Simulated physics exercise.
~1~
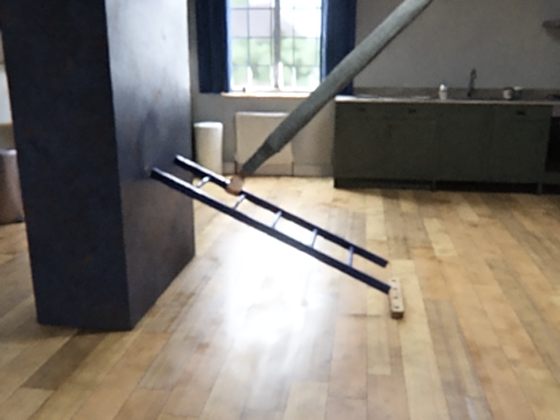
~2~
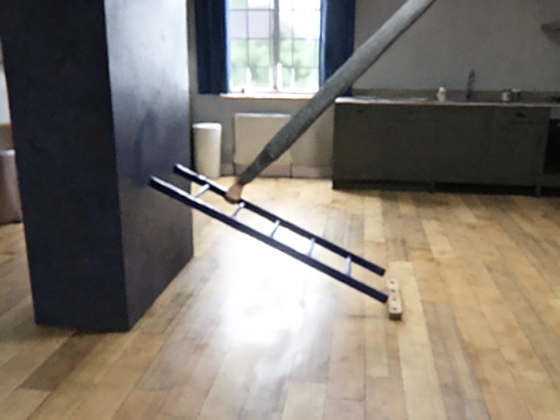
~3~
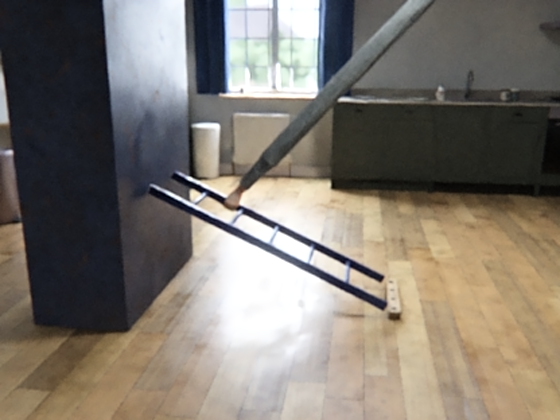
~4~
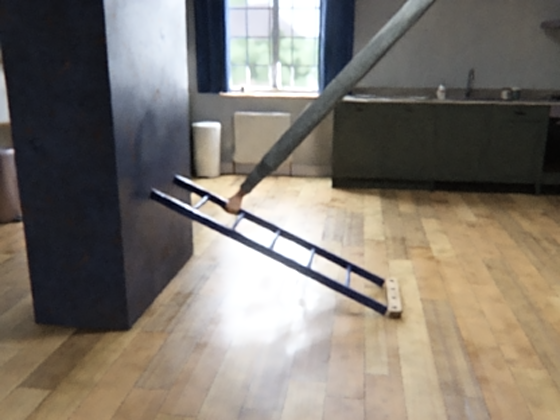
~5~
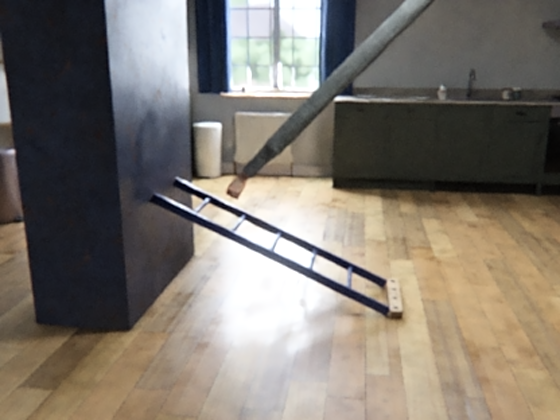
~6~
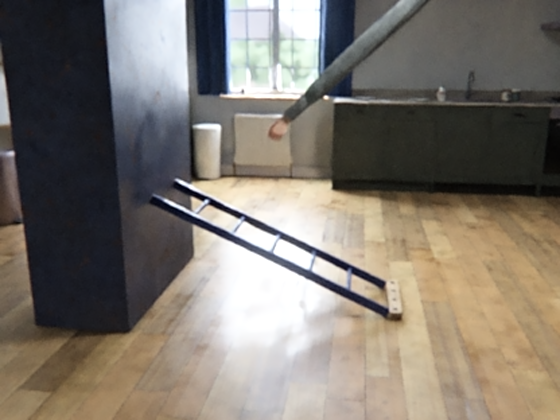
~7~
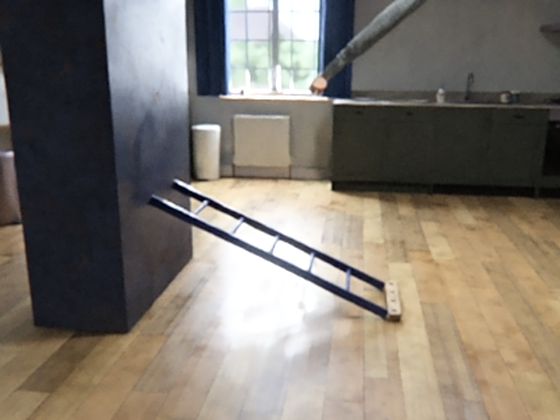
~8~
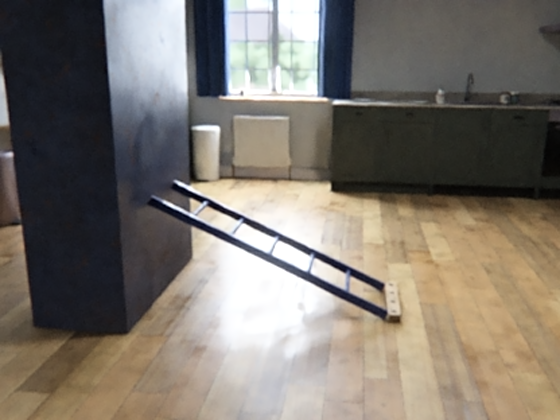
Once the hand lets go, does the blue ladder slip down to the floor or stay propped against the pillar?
The blue ladder stays propped against the dark pillar, with its foot by the wooden strip, after the hand has drawn away.
